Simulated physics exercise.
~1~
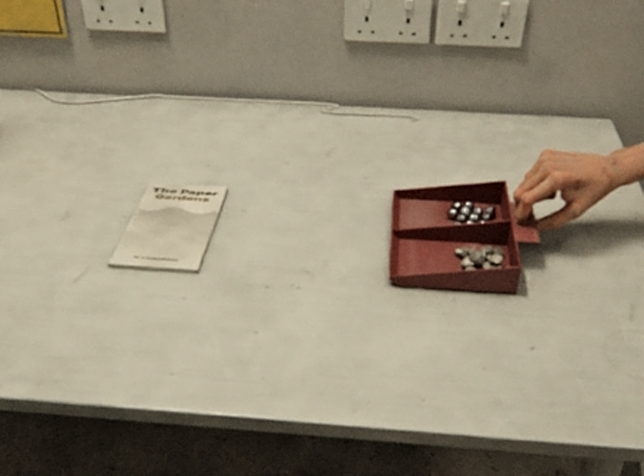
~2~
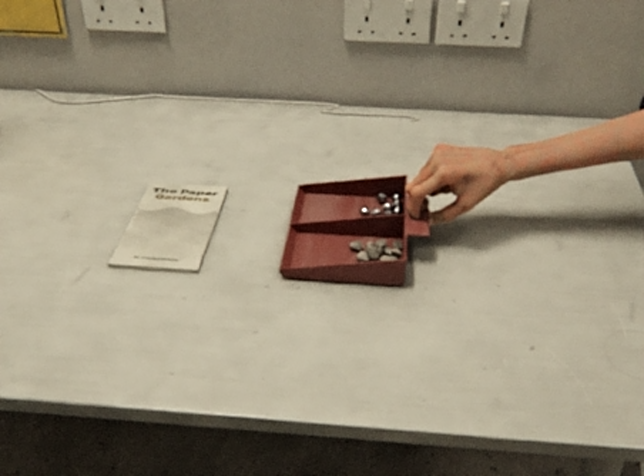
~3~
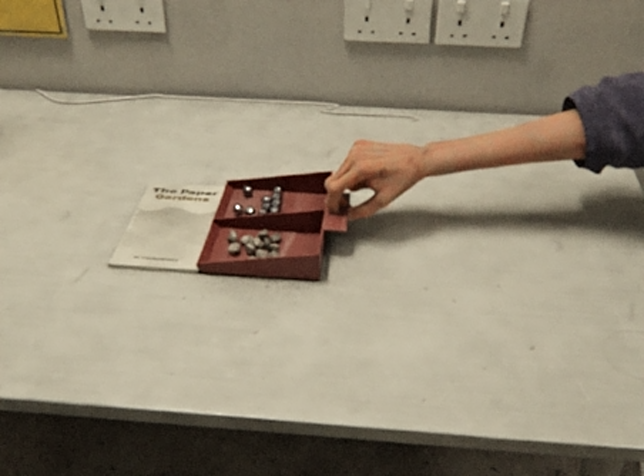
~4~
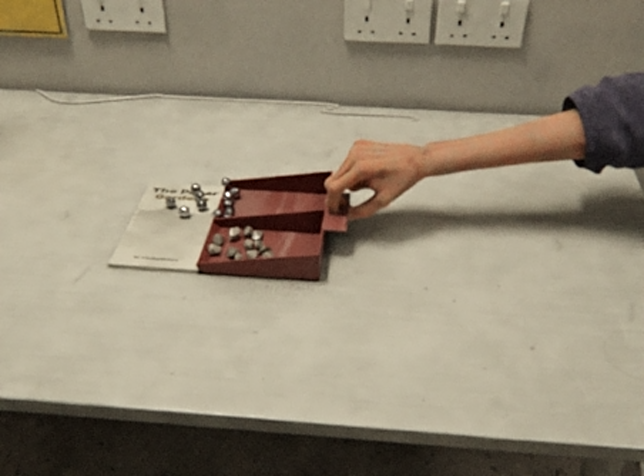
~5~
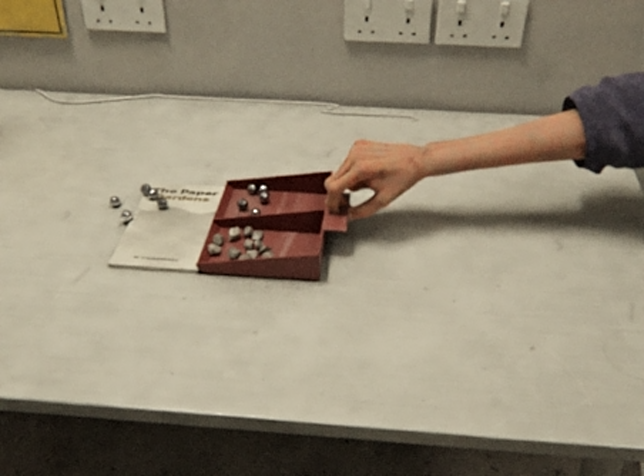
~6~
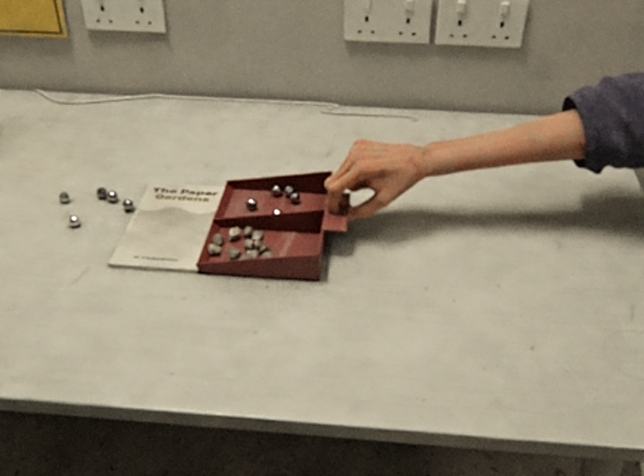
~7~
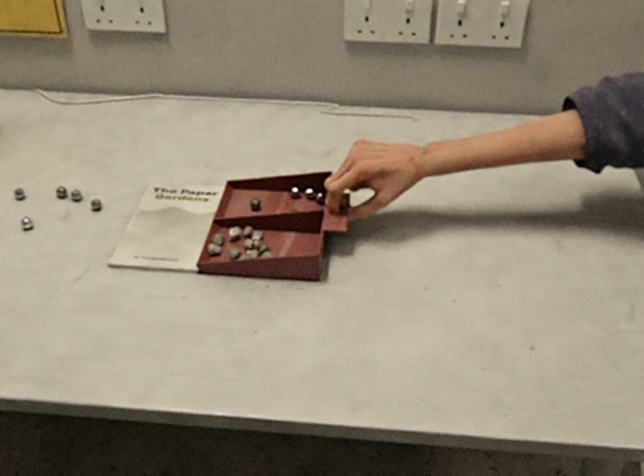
On a pale tabletop, a hand sliding a red divided tray left into a thin book, some shiny beads spilling over it, pebbles staying inside.
